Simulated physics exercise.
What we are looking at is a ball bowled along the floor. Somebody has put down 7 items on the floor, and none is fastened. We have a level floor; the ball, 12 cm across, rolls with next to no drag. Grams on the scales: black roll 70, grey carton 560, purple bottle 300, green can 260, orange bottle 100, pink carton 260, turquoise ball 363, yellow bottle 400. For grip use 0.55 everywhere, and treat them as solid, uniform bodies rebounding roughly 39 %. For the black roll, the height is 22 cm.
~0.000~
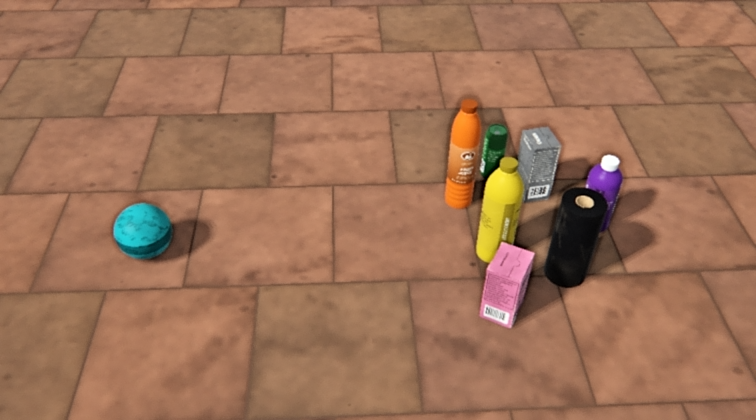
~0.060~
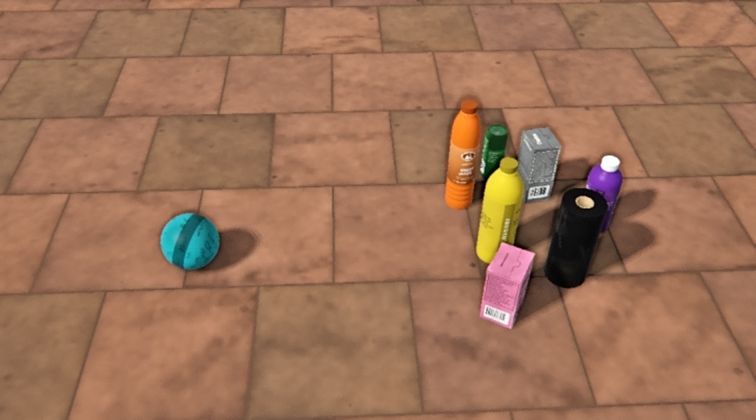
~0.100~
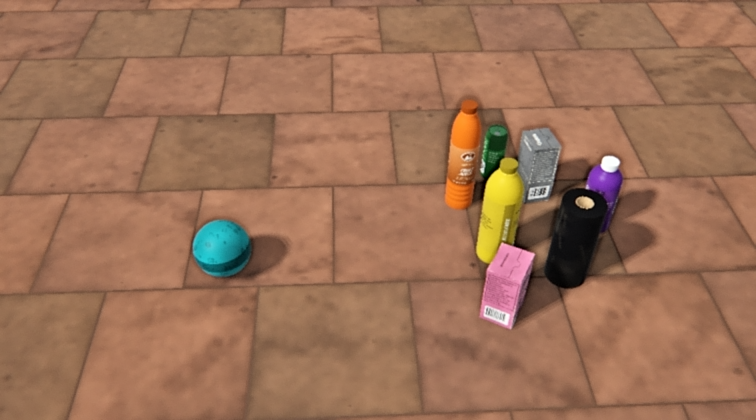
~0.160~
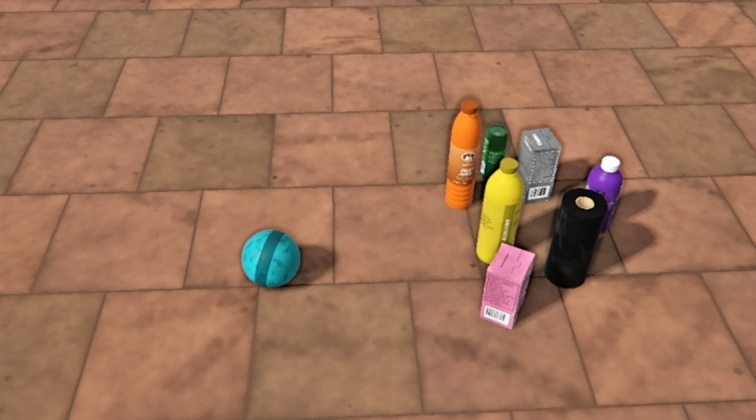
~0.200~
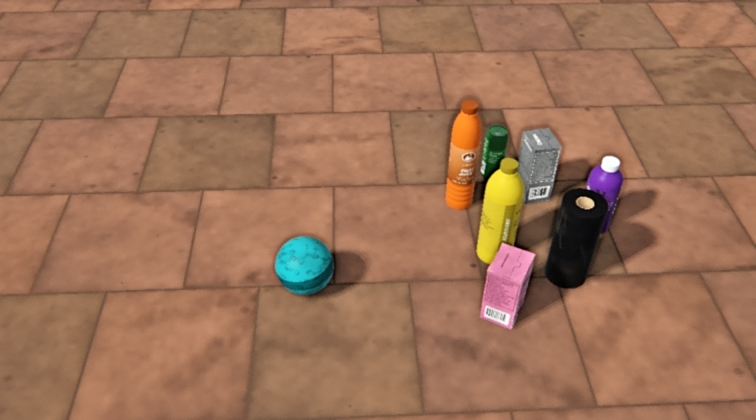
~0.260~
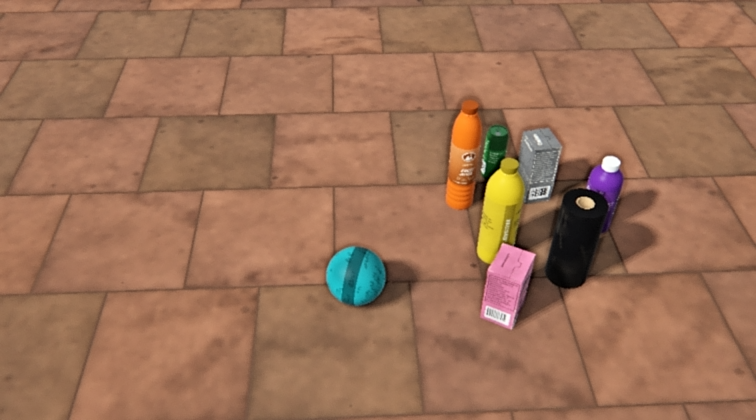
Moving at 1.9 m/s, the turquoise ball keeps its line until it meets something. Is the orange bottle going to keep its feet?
It does not go over.
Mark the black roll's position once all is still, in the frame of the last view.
My guess is roughly (579, 213).
By 0.56 s, 86 cm rolled; turquoise ball near (527, 330); pink carton tilted 35°; black roll tilted 11°.
By 0.96 s, 116 cm rolled; pink carton tilted 49°; black roll tilted 33°.
By 1.56 s, 162 cm rolled; pink carton tilted 49°; black roll tilted 32°.
By 2.16 s, 207 cm rolled; pink carton tilted 49°; black roll tilted 31°.
When it is over (2.5 s), lying over on the floor, pink carton; not toppled but over 8 cm from the start, black roll; the other 5 within 8 cm of the start. End places, in pixels of the last picture, orange bottle near (464, 156).
